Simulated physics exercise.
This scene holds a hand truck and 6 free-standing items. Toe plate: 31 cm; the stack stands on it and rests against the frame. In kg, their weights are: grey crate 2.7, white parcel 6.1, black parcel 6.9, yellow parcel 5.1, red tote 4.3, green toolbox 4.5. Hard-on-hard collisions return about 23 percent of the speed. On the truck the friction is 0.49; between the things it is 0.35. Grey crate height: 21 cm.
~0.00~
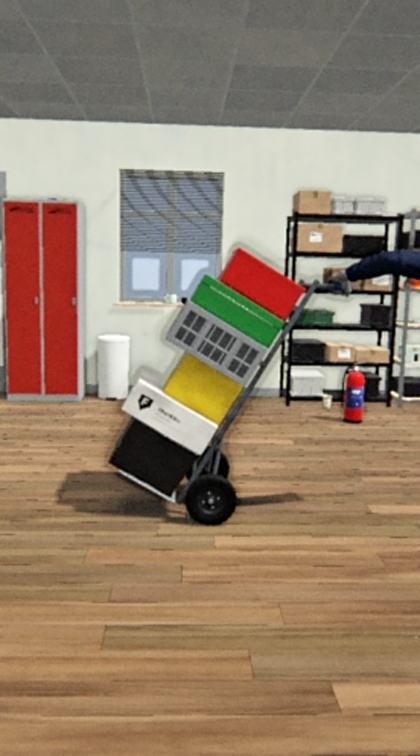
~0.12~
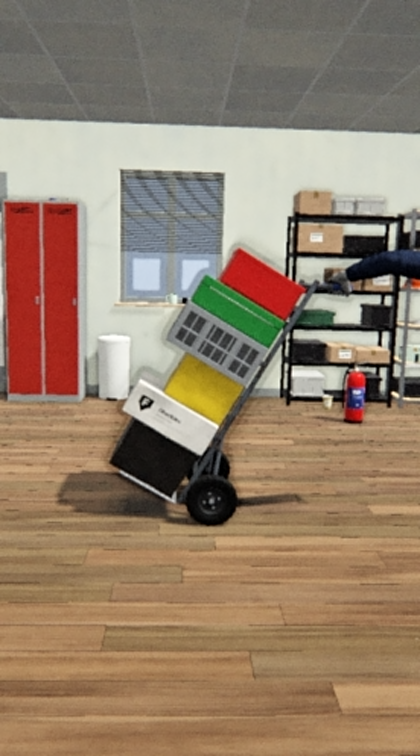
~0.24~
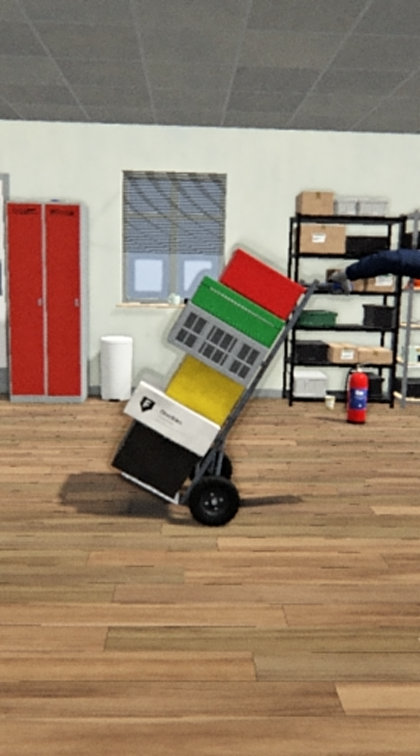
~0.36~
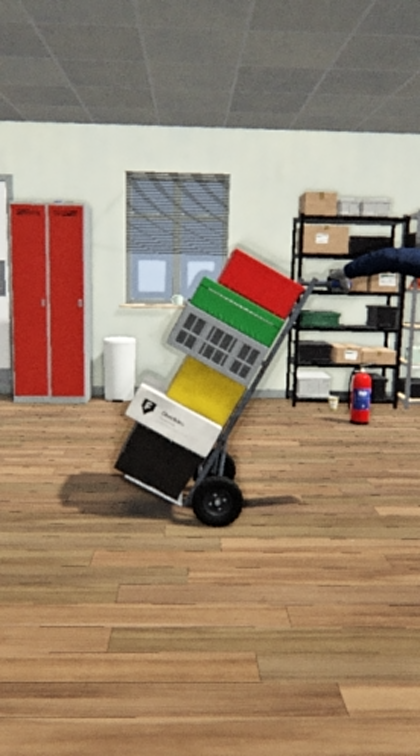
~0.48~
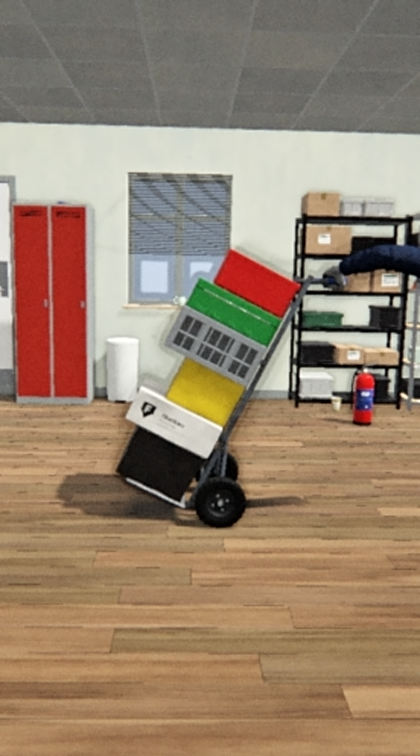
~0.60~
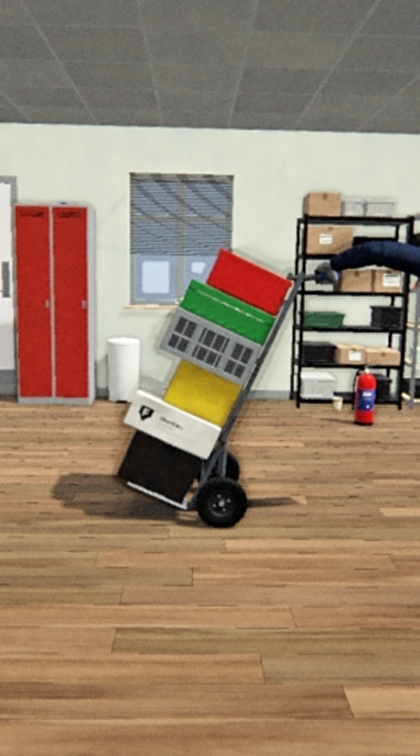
A hand truck stacked with black, white, yellow, grey, green and red boxes starts out leaning back to the left, a dark-sleeved arm gripping its handle from the right. The hand holds that lean almost steady at first, then gradually raises the frame and its stack slightly more upright.
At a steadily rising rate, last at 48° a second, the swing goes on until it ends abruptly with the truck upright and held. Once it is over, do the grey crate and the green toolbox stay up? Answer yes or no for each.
Grey crate: Yes, green toolbox: Yes.
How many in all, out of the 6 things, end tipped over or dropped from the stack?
That comes to 0.
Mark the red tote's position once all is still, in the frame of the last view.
Its middle comes to rest around (158, 290).
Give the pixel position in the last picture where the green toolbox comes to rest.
It ends up at about (151, 324).
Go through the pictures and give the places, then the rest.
Leaning back 30°; grey crate (215, 340); green toolbox (236, 310), in the first picture.
Leaning back 30°; yellow parcel (203, 385); red tote (259, 285), in the second picture.
Leaning back 29°; white parcel (173, 412); black parcel (157, 450), in the third picture.
Leaning back 28°; yellow parcel (206, 387); red tote (258, 285), in the fourth picture.
Leaning back 26°; white parcel (175, 416); black parcel (161, 455), in the fifth picture.
Leaning back 24°; grey crate (210, 343); green toolbox (226, 311), in the sixth picture.
By 1.30 s, truck upright; red tote 2 cm from its spot.
By 1.50 s, truck upright; green toolbox rocked 5° off its seat near (134, 323); grey crate rocked 5° off its seat near (137, 359); red tote rocked 5° off its seat.
By 2.10 s, truck upright; green toolbox rocked 6° off its seat near (134, 323); grey crate rocked 6° off its seat near (136, 359); red tote rocked 6° off its seat.
By 2.30 s, truck upright; green toolbox 2 cm from its spot near (148, 324); red tote 3 cm from its spot.
When it is over (2.8 s), all 6 within 10 cm of the start. End places, in pixels of the last picture, grey crate near (151, 360), green toolbox near (151, 324).
